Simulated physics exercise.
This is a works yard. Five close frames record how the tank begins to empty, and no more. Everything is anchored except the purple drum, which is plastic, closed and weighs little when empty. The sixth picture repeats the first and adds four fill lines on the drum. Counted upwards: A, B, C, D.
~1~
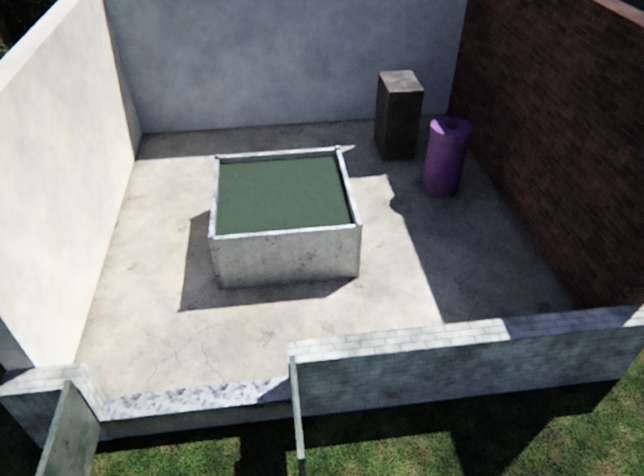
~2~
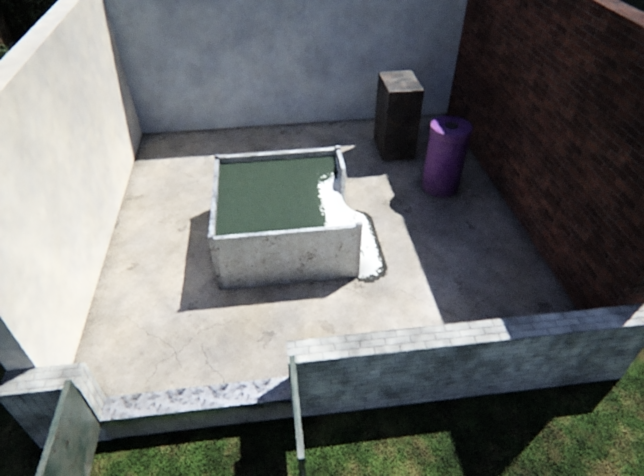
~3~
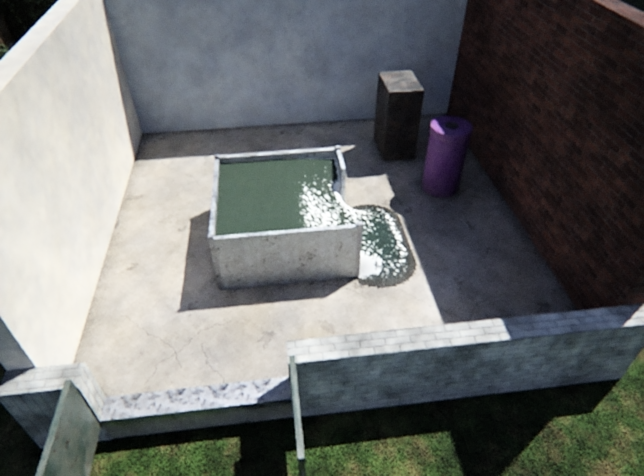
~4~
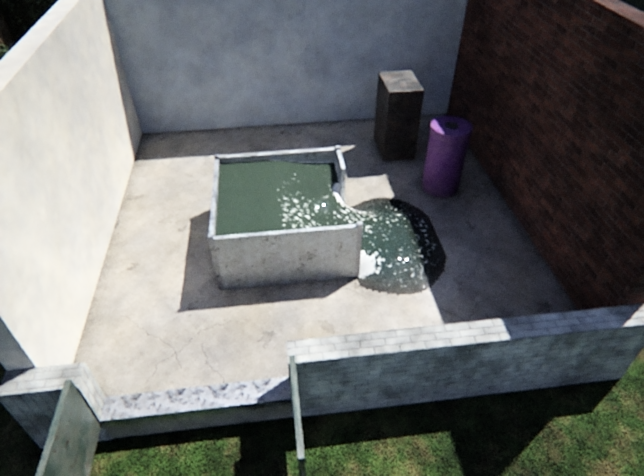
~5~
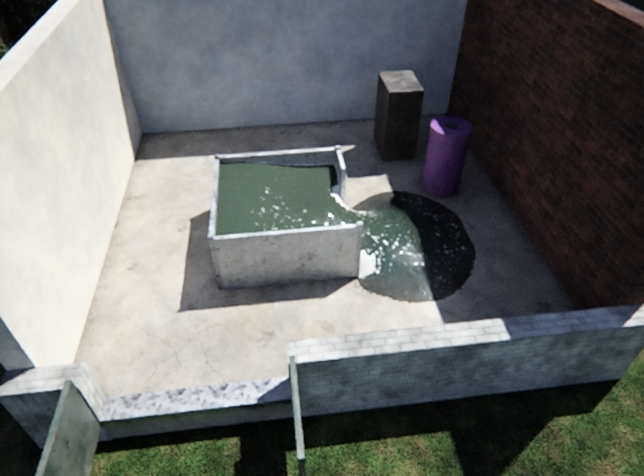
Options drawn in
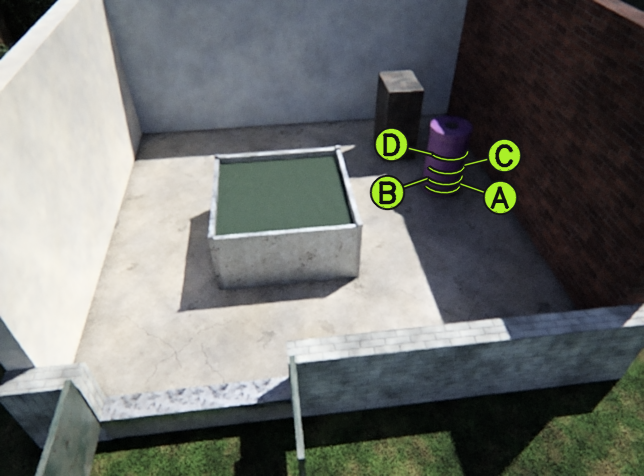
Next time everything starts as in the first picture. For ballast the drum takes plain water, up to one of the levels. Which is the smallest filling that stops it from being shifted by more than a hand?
Line B just does it.
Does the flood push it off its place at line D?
No.
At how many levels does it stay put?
Three.
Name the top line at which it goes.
A.
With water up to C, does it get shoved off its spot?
No.
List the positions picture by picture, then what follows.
Lid of the purple drum at (451, 126); tank full, its middle at (282, 194); open gate at (189, 355).
Water covers 2 % of the ground and is seen nearest the drum at (363, 217).
Water covers 4 % of the ground and is seen nearest the drum at (386, 213).
Water covers 7 % of the ground and is seen nearest the drum at (402, 204).
Lid of the purple drum at (451, 126); water covers 10 % of the ground and is seen nearest the drum at (425, 202).
On the marked copy, A at (447, 192); B at (448, 184); C at (451, 173); D at (453, 159); from the bottom up A, B, C, D.
For line A, it is pushed about twice its own width away.
For line B, it does not move.
For line C, it does not move.
For line D, it does not move.
